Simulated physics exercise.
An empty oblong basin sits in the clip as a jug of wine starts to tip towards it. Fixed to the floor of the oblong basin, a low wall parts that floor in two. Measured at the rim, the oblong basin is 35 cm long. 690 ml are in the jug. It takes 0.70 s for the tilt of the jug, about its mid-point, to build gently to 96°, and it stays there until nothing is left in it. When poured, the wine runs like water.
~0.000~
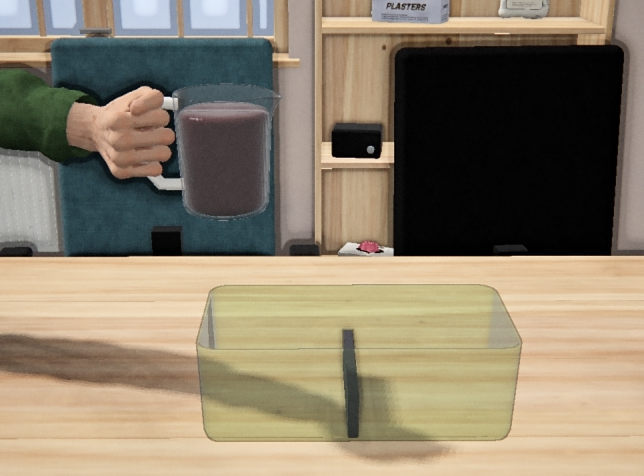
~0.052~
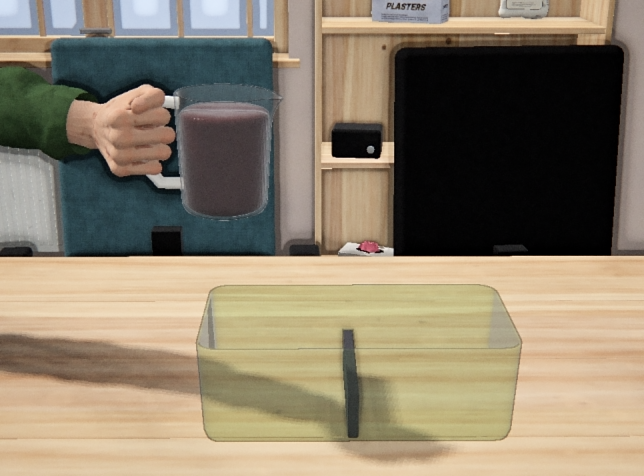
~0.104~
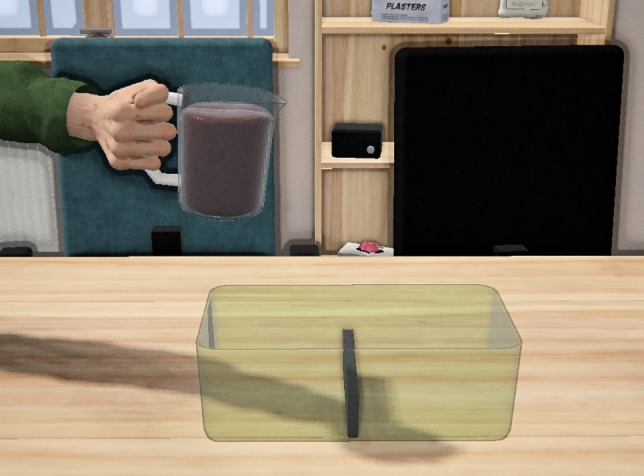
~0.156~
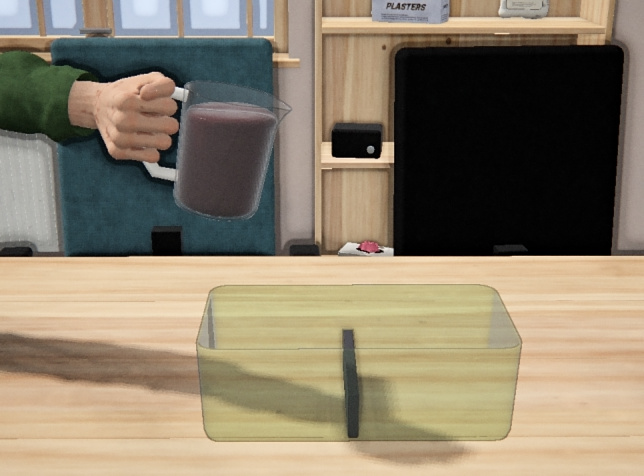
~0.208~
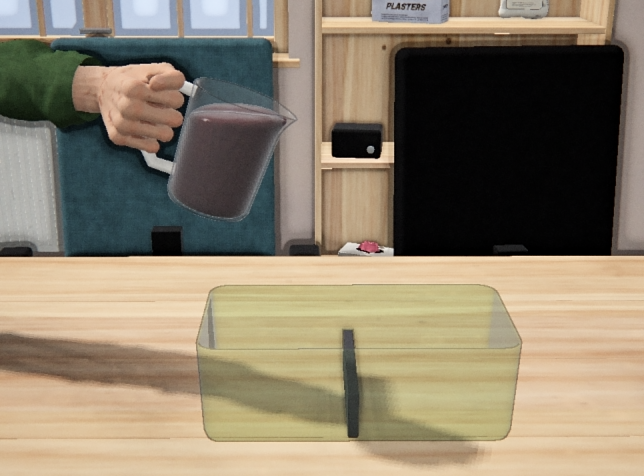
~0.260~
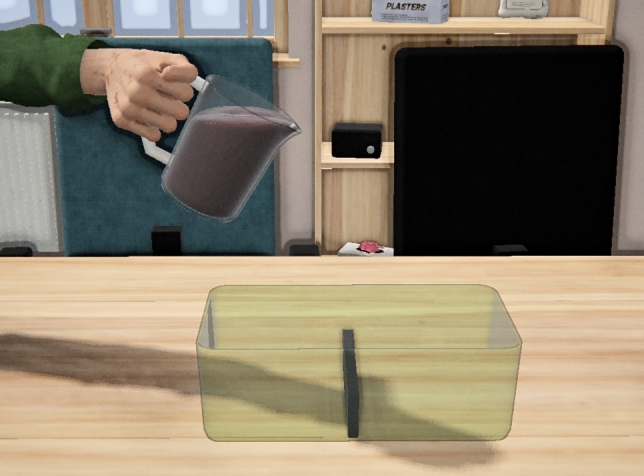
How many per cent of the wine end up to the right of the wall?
About 90 per cent.
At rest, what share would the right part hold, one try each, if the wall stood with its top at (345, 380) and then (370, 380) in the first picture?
Respectively 90 and 70 %.
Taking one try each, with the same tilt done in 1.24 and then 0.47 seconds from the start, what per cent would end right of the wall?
I'd expect close to 90 per cent and then close to 90 per cent.
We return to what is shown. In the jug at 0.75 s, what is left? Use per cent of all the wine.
Close to 28 percent of the total.
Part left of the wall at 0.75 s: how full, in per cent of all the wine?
That share comes to around 1 in a hundred.
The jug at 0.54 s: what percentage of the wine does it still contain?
Roughly 68 percent.
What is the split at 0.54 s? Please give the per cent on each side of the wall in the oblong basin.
Around 0 percent on the left and 6 on the right.
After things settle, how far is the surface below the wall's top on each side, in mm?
Roughly 54 mm on the left side and roughly 34 mm on the right.
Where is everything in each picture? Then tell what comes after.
Tilt 0°; pouring edge (282, 95); surface from (179, 110) to (270, 110); the oblong basin's rim runs from (204, 317) to (508, 316); the wall's top is at (351, 361), in the first picture.
Tilt 1°; pouring edge (283, 96); surface from (179, 110) to (271, 111), in the second picture.
Tilt 5°; pouring edge (287, 101); surface from (182, 109) to (273, 114), in the third picture.
Tilt 11°; pouring edge (292, 108); surface from (185, 107) to (279, 115), in the fourth picture.
Tilt 19°; pouring edge (298, 118); surface from (187, 120) to (287, 117), in the fifth picture.
Tilt 29°; pouring edge (302, 131); surface from (185, 131) to (299, 122), in the sixth picture.
By 0.54 s the tilt is 84° and 68 per cent is still to pour, 0 is left of the wall and 6 right of it.
By 0.75 s the tilt is 96° and 27 per cent is still to pour, 1 is left of the wall and 44 right of it.
By 0.96 s the tilt is 96° and 8 per cent is still to pour, 2 is left of the wall and 80 right of it.
By 1.20 s the tilt is 96° and 2 per cent is still to pour, 5 is left of the wall and 89 right of it.
At rest 9 per cent lies left of the wall, 90 right of it and 2 outside.
